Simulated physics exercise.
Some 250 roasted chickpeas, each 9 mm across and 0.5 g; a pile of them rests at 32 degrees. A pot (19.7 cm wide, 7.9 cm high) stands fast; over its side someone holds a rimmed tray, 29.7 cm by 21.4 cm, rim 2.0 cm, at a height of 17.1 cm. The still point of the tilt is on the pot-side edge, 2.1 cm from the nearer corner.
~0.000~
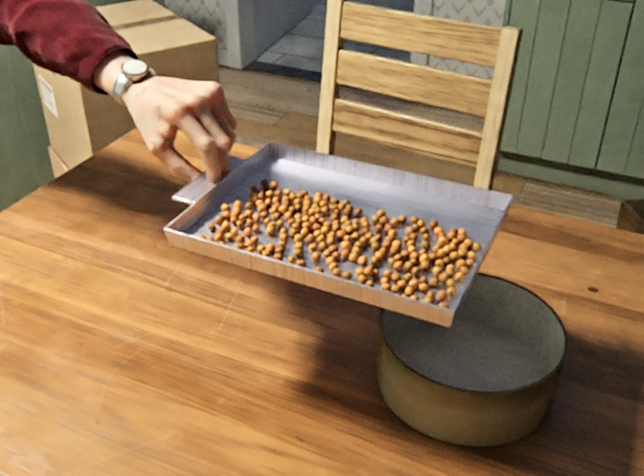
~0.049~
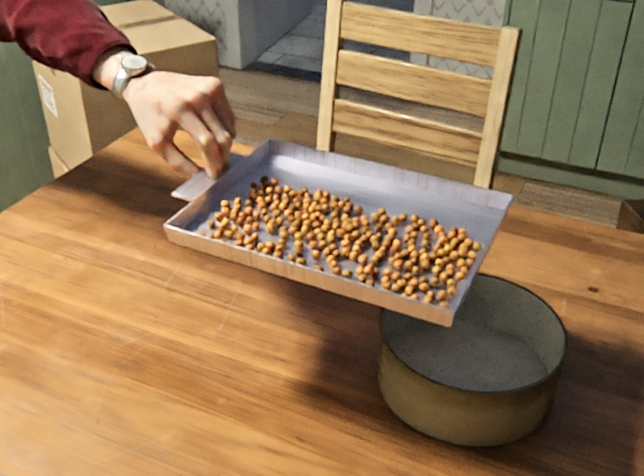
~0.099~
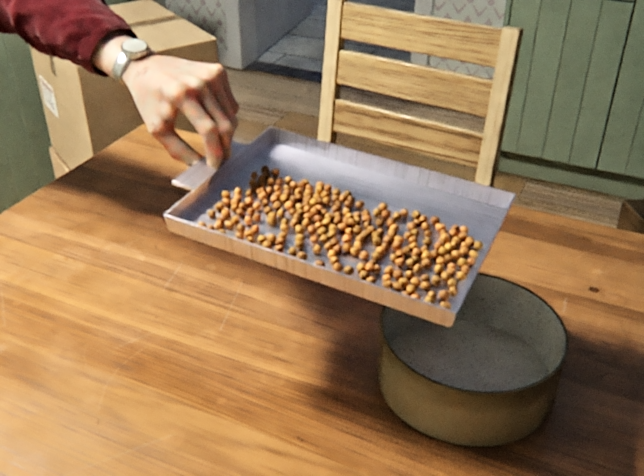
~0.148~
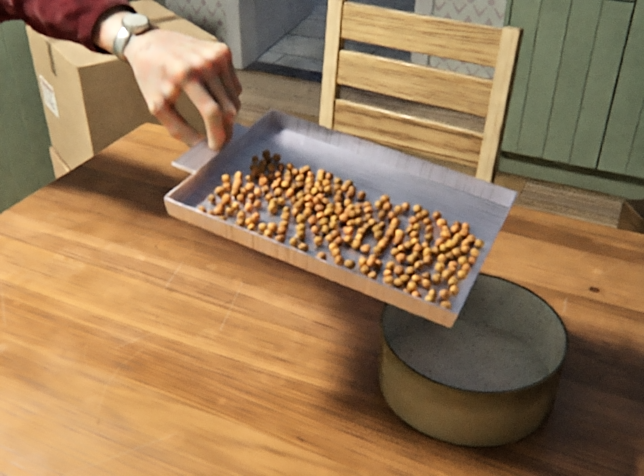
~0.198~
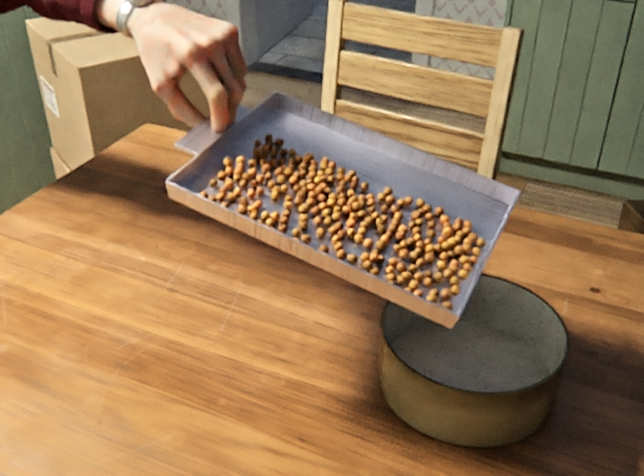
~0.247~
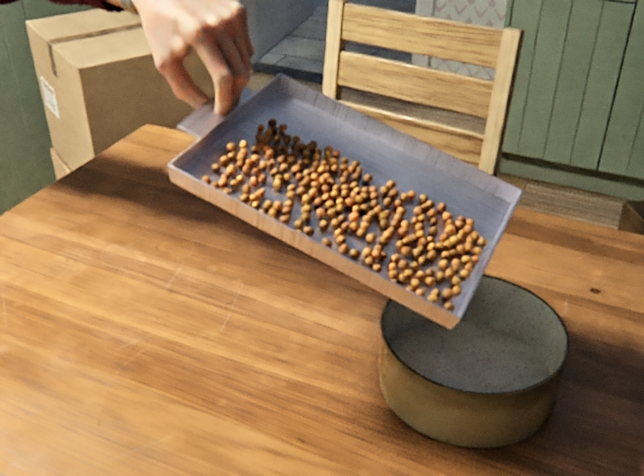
Rimmed tray of roasted chickpeas tilting down to the right above a round pot as a hand raises its left end.
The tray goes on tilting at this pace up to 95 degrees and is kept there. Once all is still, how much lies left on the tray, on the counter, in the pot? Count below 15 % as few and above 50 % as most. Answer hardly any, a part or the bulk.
Left on the tray: Hardly any; on the counter: The bulk; in the pot: A part.
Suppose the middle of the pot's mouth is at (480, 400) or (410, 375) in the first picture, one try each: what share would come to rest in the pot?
Some 85 and 25 per cent.
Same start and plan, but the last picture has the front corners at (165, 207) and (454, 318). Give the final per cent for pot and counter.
Pot 0, counter 100.
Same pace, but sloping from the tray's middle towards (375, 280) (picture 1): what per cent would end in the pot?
Some 0 per cent.
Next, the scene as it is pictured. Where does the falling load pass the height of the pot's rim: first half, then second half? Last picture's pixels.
First near (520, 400), later near (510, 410).
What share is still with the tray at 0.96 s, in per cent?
Roughly 90 per cent.
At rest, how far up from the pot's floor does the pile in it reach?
Some 1.5 cm.
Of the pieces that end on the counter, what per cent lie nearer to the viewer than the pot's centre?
Some 100 per cent.
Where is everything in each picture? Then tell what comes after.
The first picture shows tray tilt 0 degrees, front corners at (168, 228) and (451, 309); middle of the pieces at (342, 235); pot at (472, 326).
The second picture shows tray tilt 1 degrees, front corners at (168, 225) and (452, 309); middle of the pieces at (342, 233).
The third picture shows tray tilt 4 degrees, front corners at (168, 214) and (454, 309), lowest corner right front; middle of the pieces at (343, 227).
The fourth picture shows tray tilt 8 degrees, front corners at (168, 197) and (455, 311), lowest corner right front; middle of the pieces at (345, 219).
The fifth picture shows tray tilt 12 degrees, front corners at (170, 180) and (457, 312), lowest corner right front; middle of the pieces at (348, 210).
The sixth picture shows tray tilt 16 degrees, front corners at (173, 164) and (459, 314), lowest corner right front; middle of the pieces at (351, 203); pot at (474, 327). Its pace works out near 90 degrees a second.
Then, at 0.68 s, tilt 55 degrees; the tray holds 100 %, the pot 0 %.
Then, at 0.96 s, tilt 79 degrees; the tray holds 90 %, the pot 0 %.
After 1.35 s, tilt 95 degrees; the tray holds 20 %, the pot 10 %.
At rest (2.4 s), tray 0 %, counter 65 %, pot 35 %.
